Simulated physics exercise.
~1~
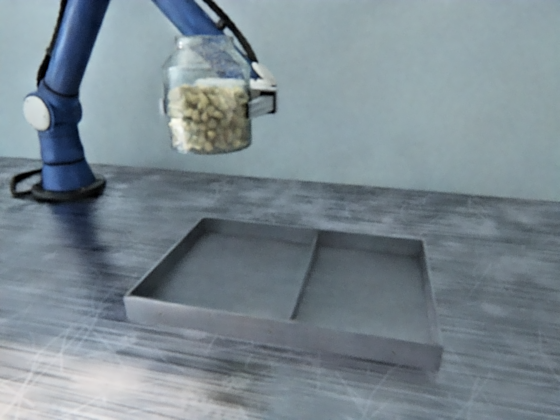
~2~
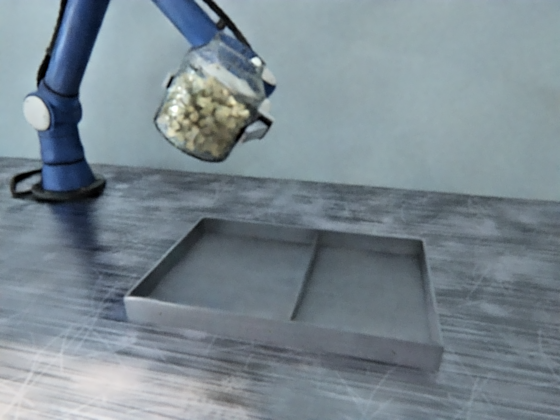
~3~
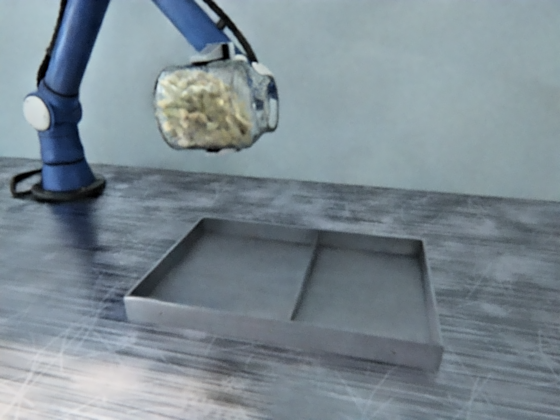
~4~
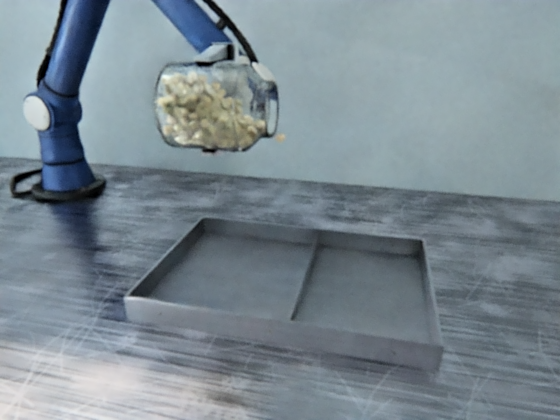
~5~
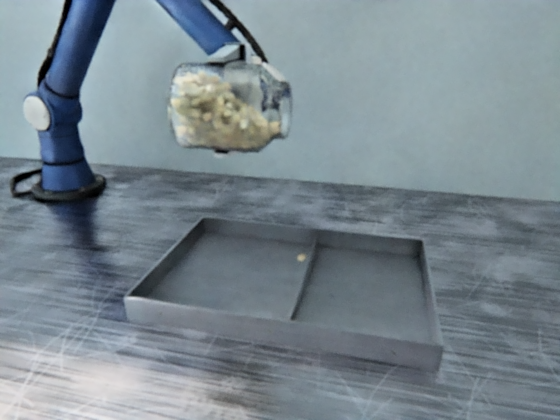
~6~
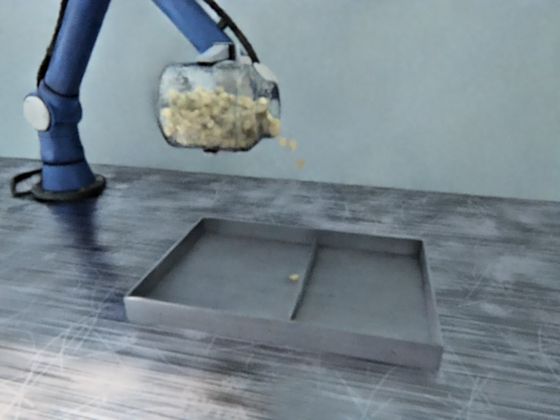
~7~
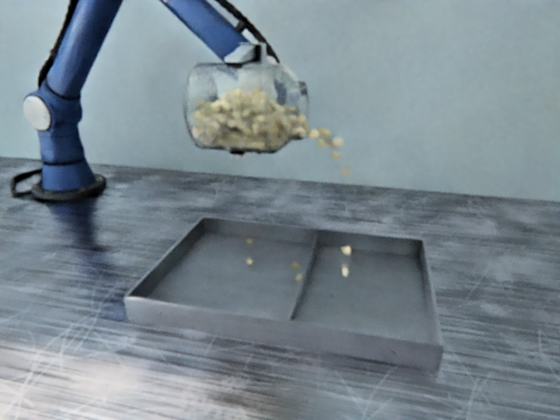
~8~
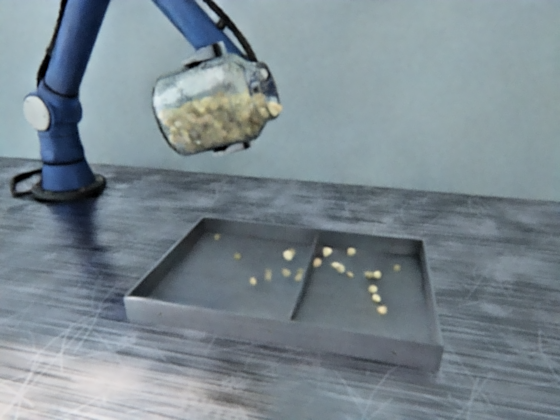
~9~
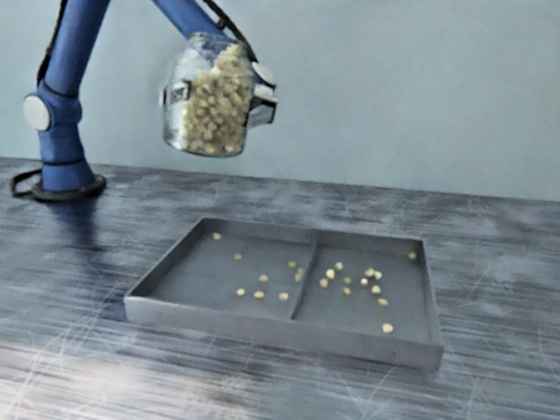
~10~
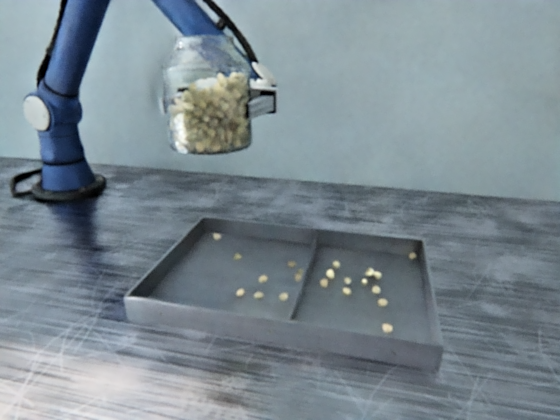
At first, a blue robot arm holds a clear jar of pale beans upright above a shallow grey tray split in two by a low wall. The arm tips the jar to the right until it lies on its side, with the beans slumping along it. It then shifts the jar right and left, and a few beans drop from the mouth. After another move to the right, more spill out and scatter across both parts of the tray. Finally, the arm swings the jar back upright, still holding most of the beans, while a small scattering rests in the tray.
